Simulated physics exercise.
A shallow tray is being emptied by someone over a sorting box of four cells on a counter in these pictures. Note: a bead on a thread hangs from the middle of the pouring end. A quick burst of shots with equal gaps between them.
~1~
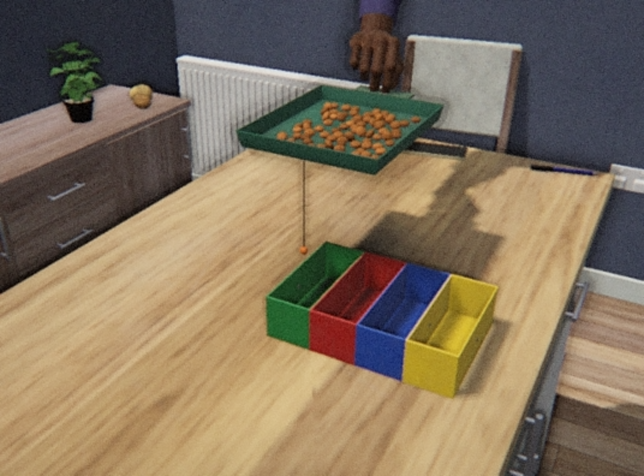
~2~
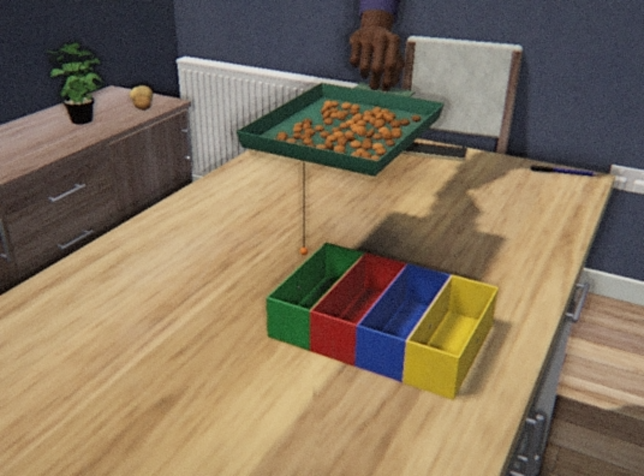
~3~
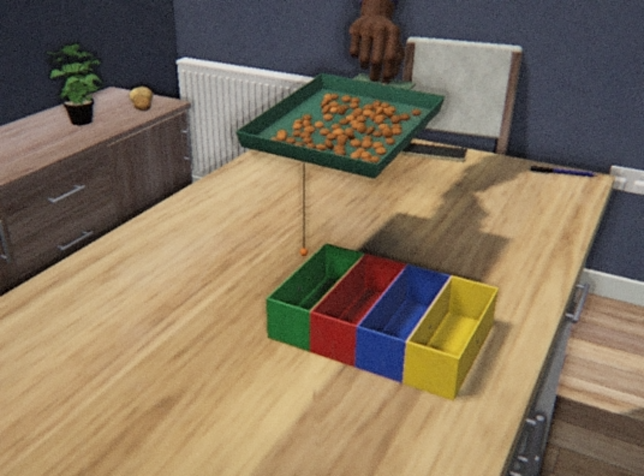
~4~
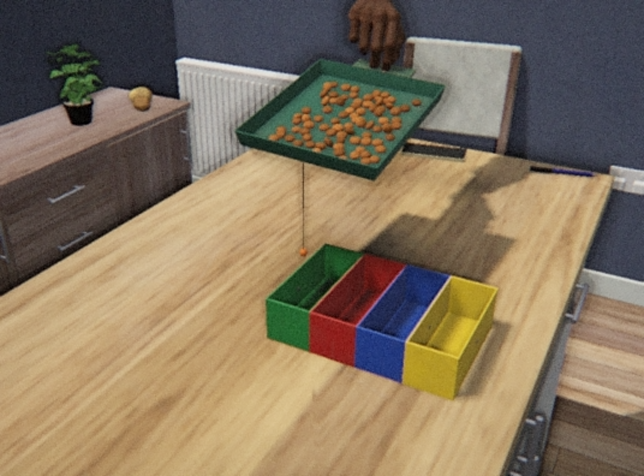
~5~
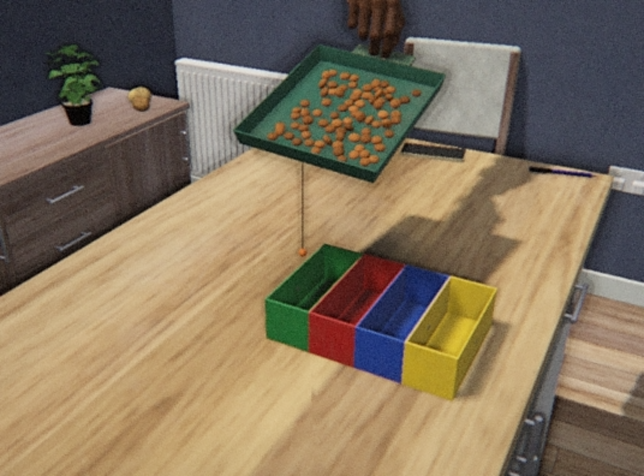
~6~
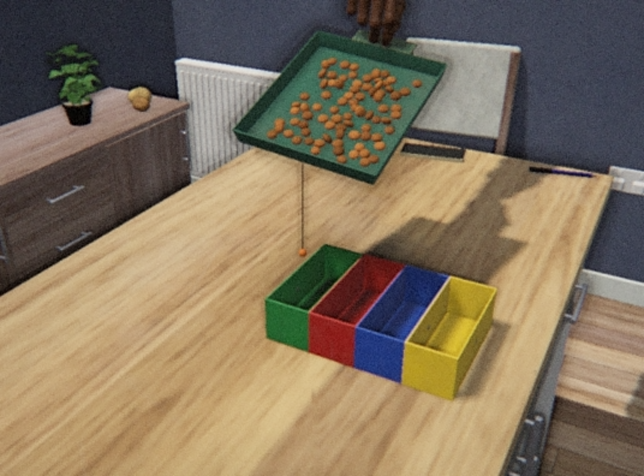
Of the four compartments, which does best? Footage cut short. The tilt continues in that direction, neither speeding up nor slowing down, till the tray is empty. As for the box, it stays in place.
The red one does best.
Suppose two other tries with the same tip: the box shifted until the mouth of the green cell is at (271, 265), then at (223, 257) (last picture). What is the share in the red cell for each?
First some 30, then 0 per cent.
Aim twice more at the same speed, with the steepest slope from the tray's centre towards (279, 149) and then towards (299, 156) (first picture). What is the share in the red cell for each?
Around 0 per cent first, around 10 per cent next.
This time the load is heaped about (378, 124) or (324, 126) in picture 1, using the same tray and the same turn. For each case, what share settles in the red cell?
You'd get about 70 per cent first and about 50 per cent second.
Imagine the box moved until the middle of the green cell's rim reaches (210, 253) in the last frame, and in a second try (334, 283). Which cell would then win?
Yellow, then that green cell.
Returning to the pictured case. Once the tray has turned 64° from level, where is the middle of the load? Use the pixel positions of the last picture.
(343, 148).
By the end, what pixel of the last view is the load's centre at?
I'd say the middle ends up at about (342, 329).
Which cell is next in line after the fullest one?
After the leader, it is green.
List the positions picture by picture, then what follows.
The first picture shows corners of the pouring end near (241, 130) and (376, 157), level; middle of the load near (356, 131), bits of cat kibble; bead on its thread near (304, 251); green cell near (288, 319); red cell near (333, 334); blue cell near (380, 349); yellow cell near (430, 365).
The second picture shows corners of the pouring end near (241, 131) and (376, 159), level; middle of the load near (357, 130).
The third picture shows corners of the pouring end near (240, 131) and (376, 162), tipped barely, lowest at the right corner; middle of the load near (357, 126).
The fourth picture shows corners of the pouring end near (239, 130) and (375, 165), tipped a little, lowest at the right corner; middle of the load near (356, 120).
The fifth picture shows corners of the pouring end near (238, 129) and (374, 168), tipped clearly, lowest at the right corner; middle of the load near (355, 114).
The sixth picture shows corners of the pouring end near (237, 128) and (374, 171), tipped clearly, lowest at the right corner; middle of the load near (355, 108); green cell near (287, 322); red cell near (332, 336); blue cell near (379, 351); yellow cell near (430, 367).
Shortly afterwards, tray tipped steeply; the whole lot on the tray.
Next, tray tipped past a quarter turn; near half on the tray; near a quarter in the red cell; a little in the green cell; only a few in the blue cell; near a quarter falling or outside the box.
Some moments later, tray tipped past a quarter turn; near two thirds in the red cell; near a quarter in the green cell; only a few in the blue cell; a little falling or outside the box.
In the end, tray tipped past a quarter turn; near two thirds in the red cell; near a quarter in the green cell; only a few in the blue cell; none at all in the yellow cell; a little outside the box.
